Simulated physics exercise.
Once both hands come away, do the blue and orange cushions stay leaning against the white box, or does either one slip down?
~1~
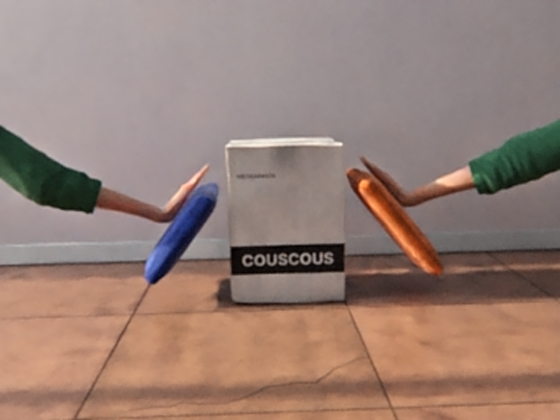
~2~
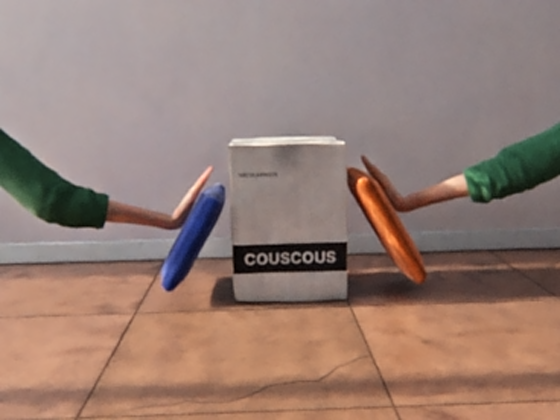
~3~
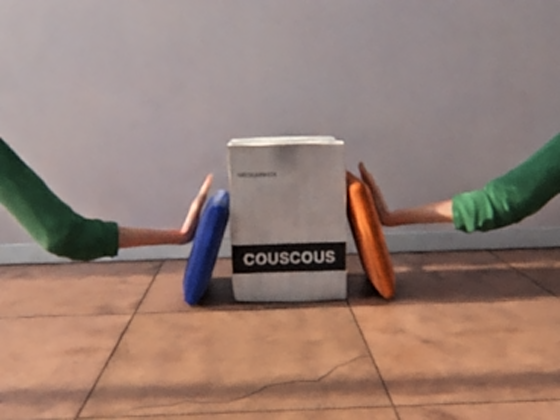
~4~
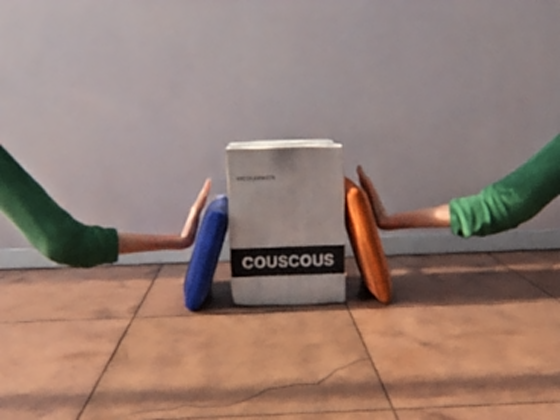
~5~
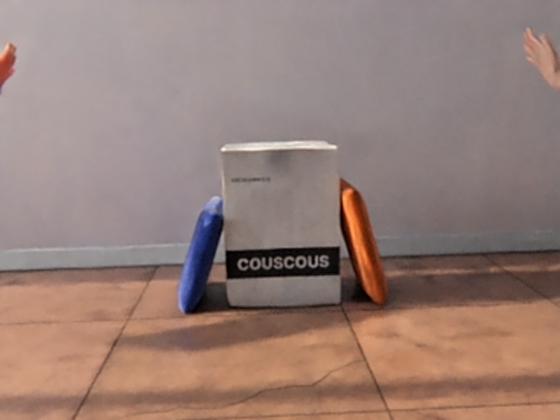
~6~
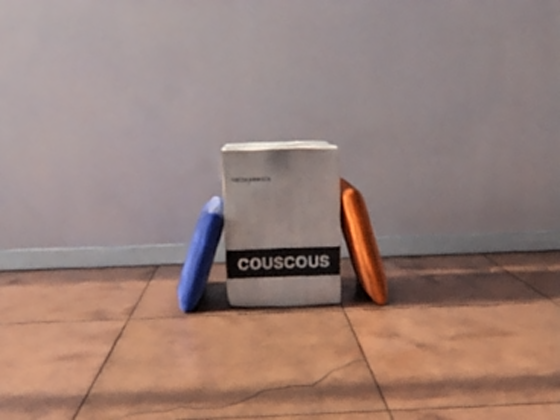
Both cushions stay up. The blue one keeps leaning on the left side of the box and the orange one holds its lean on the right.
On a tiled floor, two hands leaning blue and orange cushions against a white box, then withdrawing as both stay propped.
